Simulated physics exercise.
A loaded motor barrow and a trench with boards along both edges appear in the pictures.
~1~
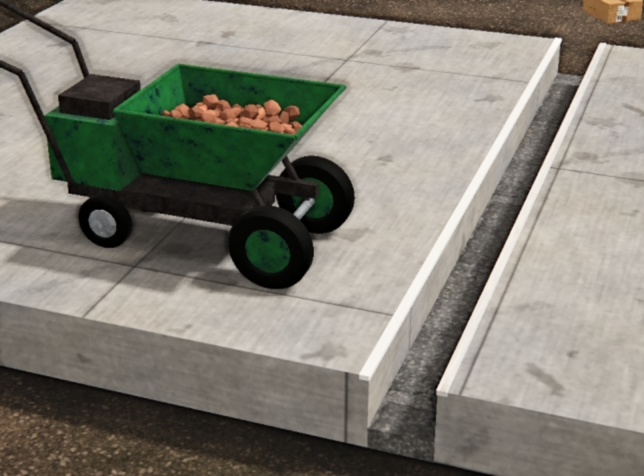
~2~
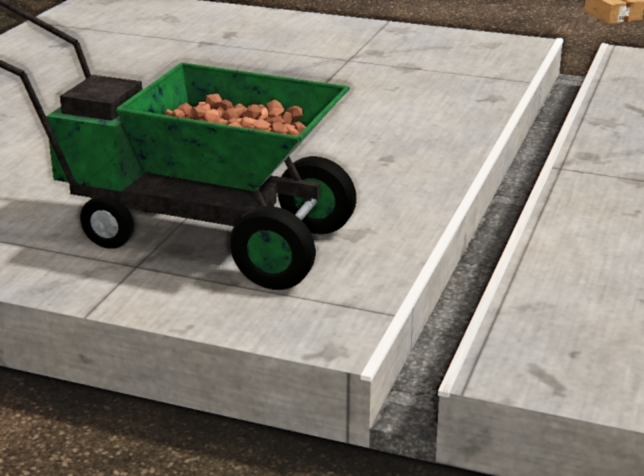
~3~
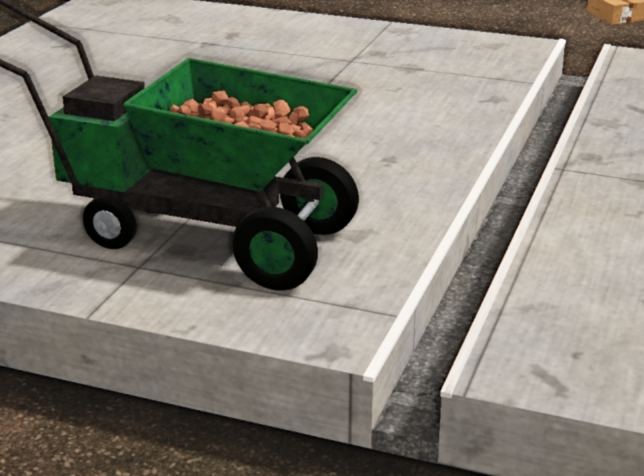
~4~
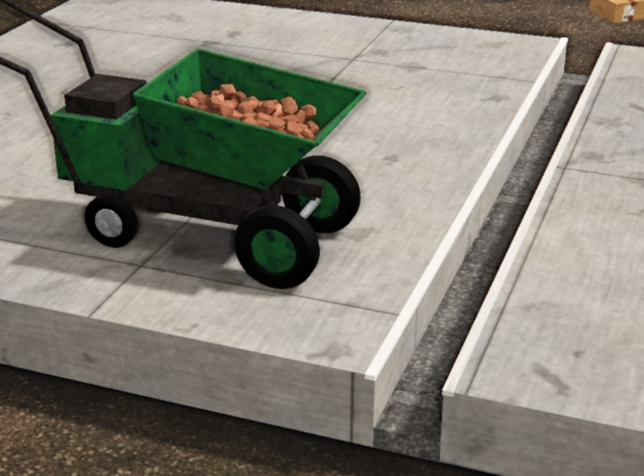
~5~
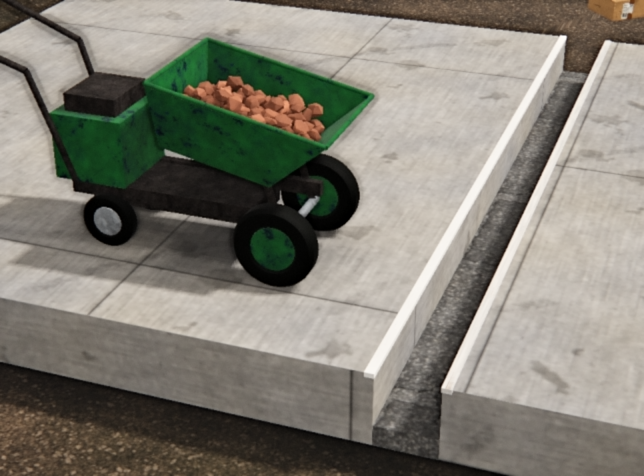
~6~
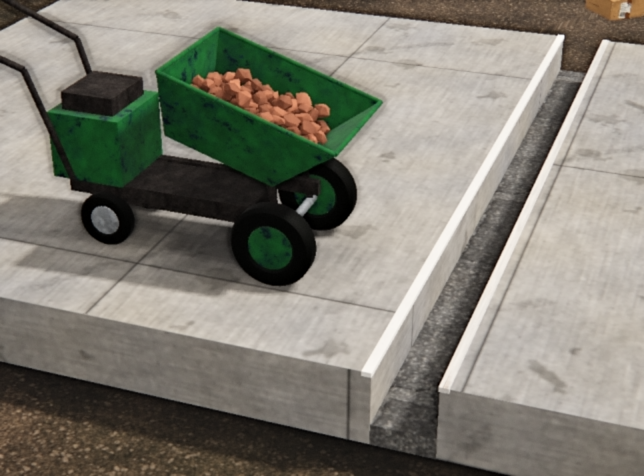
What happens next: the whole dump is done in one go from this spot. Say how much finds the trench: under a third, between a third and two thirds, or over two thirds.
Result: A large part above two thirds reaches the trench.
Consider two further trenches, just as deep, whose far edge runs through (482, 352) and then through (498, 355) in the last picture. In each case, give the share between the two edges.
The first gives 100 %, the second 100 %.
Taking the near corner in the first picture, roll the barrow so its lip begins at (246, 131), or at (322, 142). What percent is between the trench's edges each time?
The first stopping place yields 50 % and the other yields 80 %.
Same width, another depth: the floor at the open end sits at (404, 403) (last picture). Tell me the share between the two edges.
Something close to 80 per cent.
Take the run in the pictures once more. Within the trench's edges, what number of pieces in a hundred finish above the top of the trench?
Roughly 0 %.
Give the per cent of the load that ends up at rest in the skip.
Close to 0 in a hundred.
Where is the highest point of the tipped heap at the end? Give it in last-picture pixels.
Roughly (456, 287).
Soon, skip tipped steeply; all in the skip.
A while on, skip tipped right over; most in the skip; a stray few short of the trench; a small part in or heaped over the trench; a stray few falling.
Towards the end, skip tipped right over; about a quarter in the skip; a stray few short of the trench; most in or heaped over the trench; a stray few beyond it.
Finally, skip tipped right over; nearly all in or heaped over the trench; a stray few beyond it.
